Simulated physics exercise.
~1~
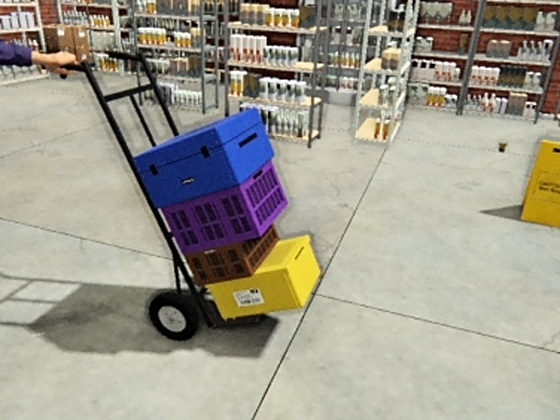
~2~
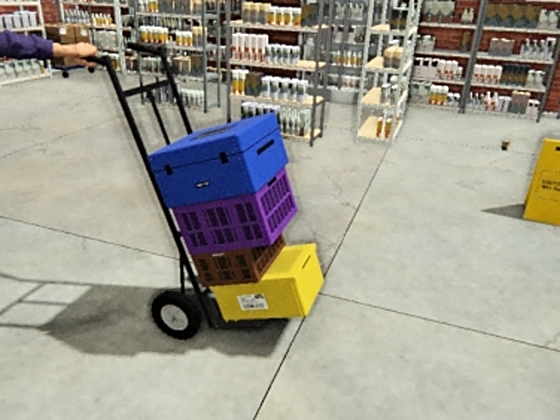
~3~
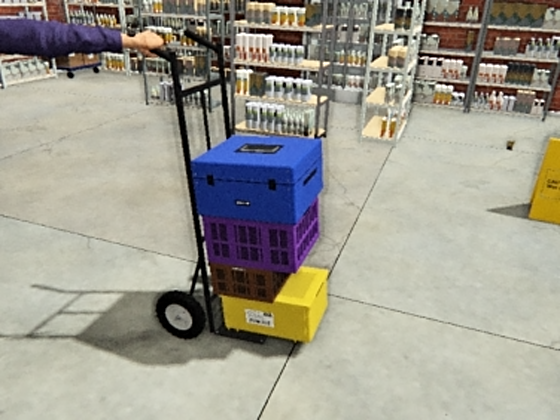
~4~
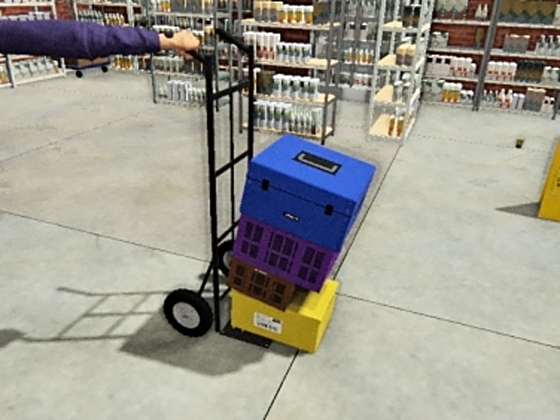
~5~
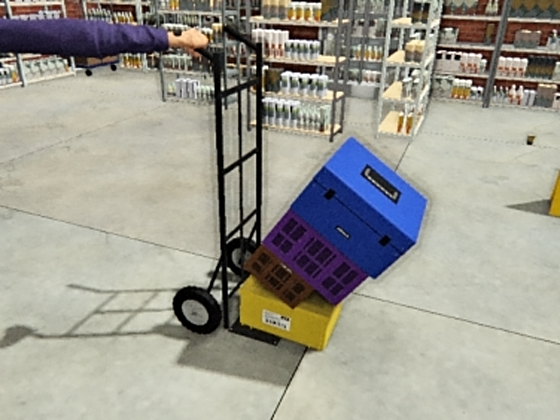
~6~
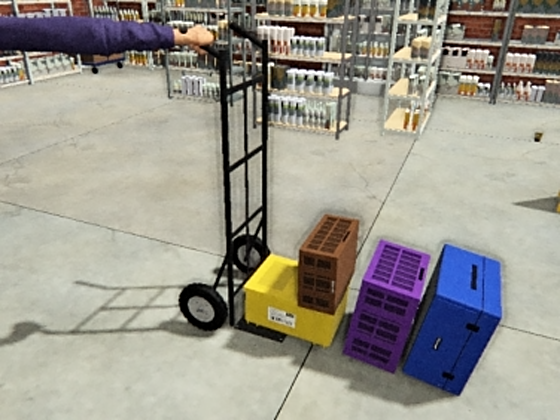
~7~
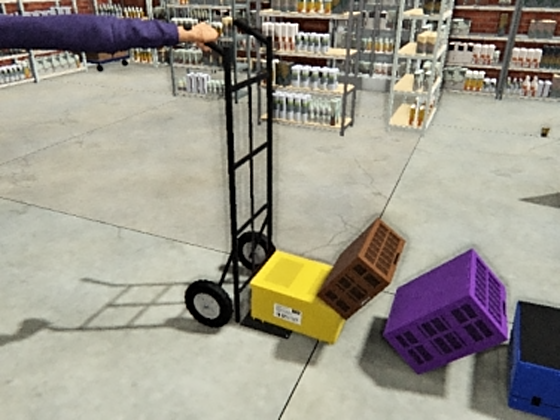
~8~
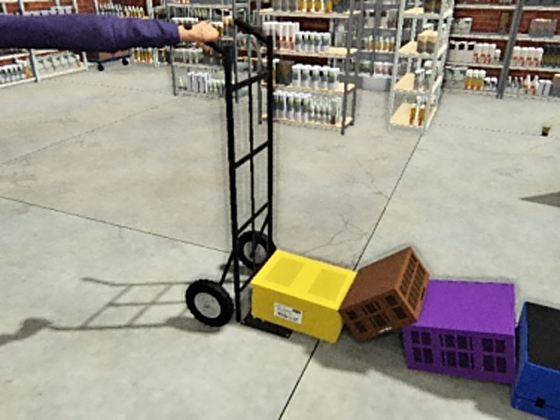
A black hand truck, leaning back to the left and held by a purple-sleeved arm, carries a blue toolbox, a purple crate and a brown crate stacked on a yellow tote in a shop lined with bottle-filled shelves. The hand swings the truck upright, and it stops there. The upper three boxes keep tipping together to the right, away from the frame. They topple over the tote's edge, and the toolbox and purple crate drop to the concrete floor. The brown crate rolls over after them and ends tilted between the tote and the purple crate. The yellow tote stays on the upright truck, still held by the hand.
